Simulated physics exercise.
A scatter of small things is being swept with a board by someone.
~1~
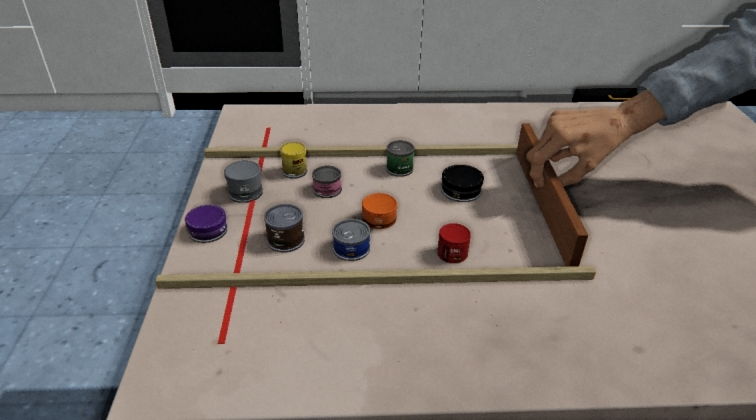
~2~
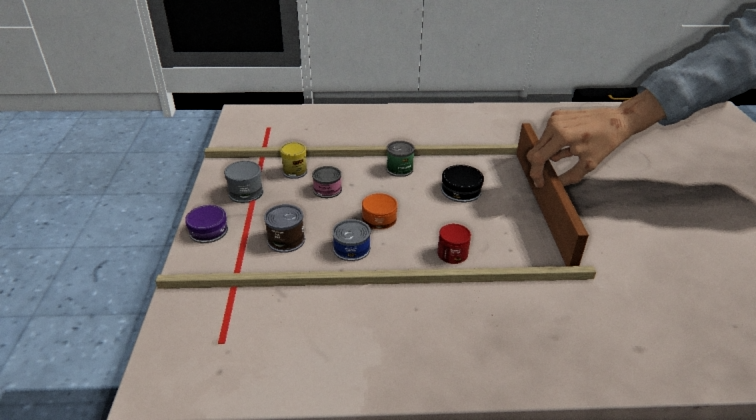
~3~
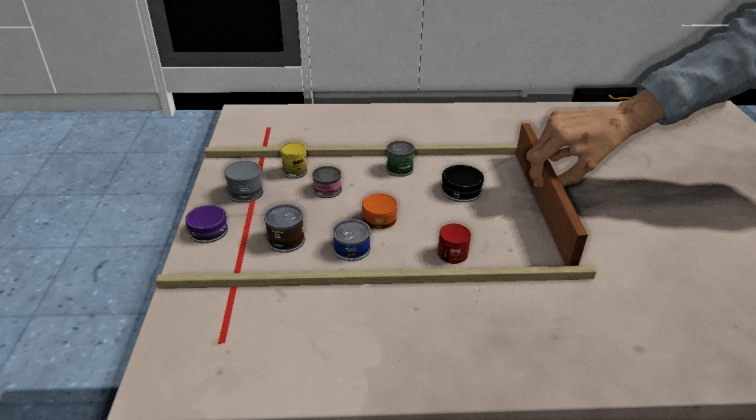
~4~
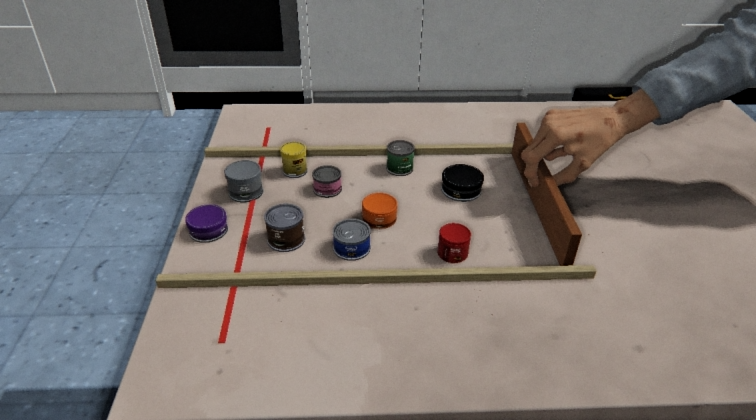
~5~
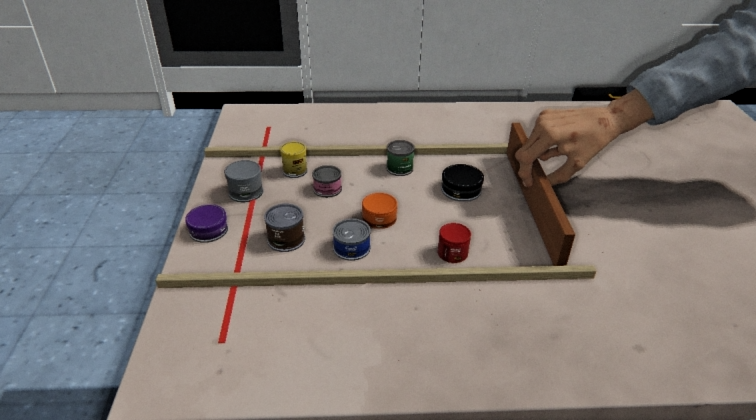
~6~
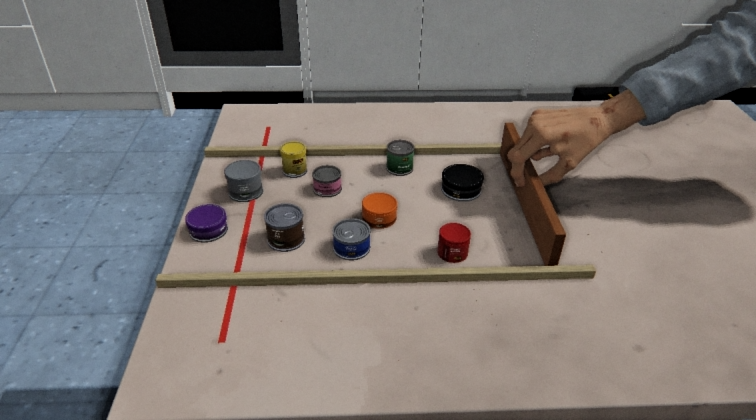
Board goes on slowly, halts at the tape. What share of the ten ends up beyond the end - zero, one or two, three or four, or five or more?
Turns out the ones that don't stay up top number one or two.
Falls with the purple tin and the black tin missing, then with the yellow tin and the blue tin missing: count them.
Result: 0 in the first case, with 0 in the second.
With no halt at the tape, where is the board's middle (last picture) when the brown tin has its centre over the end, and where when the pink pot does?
The middle is at (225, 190) when it's the brown tin, and at (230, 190) when it's the pink pot.
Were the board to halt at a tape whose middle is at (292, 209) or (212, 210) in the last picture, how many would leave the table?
Respectively 0 and 5.
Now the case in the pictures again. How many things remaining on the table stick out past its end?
It's 1.
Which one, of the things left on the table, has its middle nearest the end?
That one is the grey tin.
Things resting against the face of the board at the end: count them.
It touches 5.
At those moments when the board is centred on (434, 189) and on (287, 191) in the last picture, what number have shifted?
The first number is 2, the next one 10.
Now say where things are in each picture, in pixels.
Purple tin (207, 224); grey tin (244, 182); yellow tin (294, 160); board (547, 189); tape (250, 210), in the first frame.
Grey tin (244, 182); green tin (400, 159), in the second frame.
Yellow tin (294, 160); board (546, 188), in the third frame.
Purple tin (207, 223); blue tin (352, 240), in the fourth frame.
Grey tin (244, 181); pink pot (327, 181), in the fifth frame.
Purple tin (207, 223); grey tin (244, 181); yellow tin (294, 159); board (528, 188); tape (251, 209), in the sixth frame.
Soon after, none off yet; purple tin at rest near (207, 223); grey tin at rest near (244, 181); yellow tin at rest near (294, 159).
Then, none off yet; purple tin at rest near (207, 223); grey tin moved about its own width near (217, 182); yellow tin moved about its own width near (264, 160).
At rest, the number that fall off is one or two; fallen, purple tin.
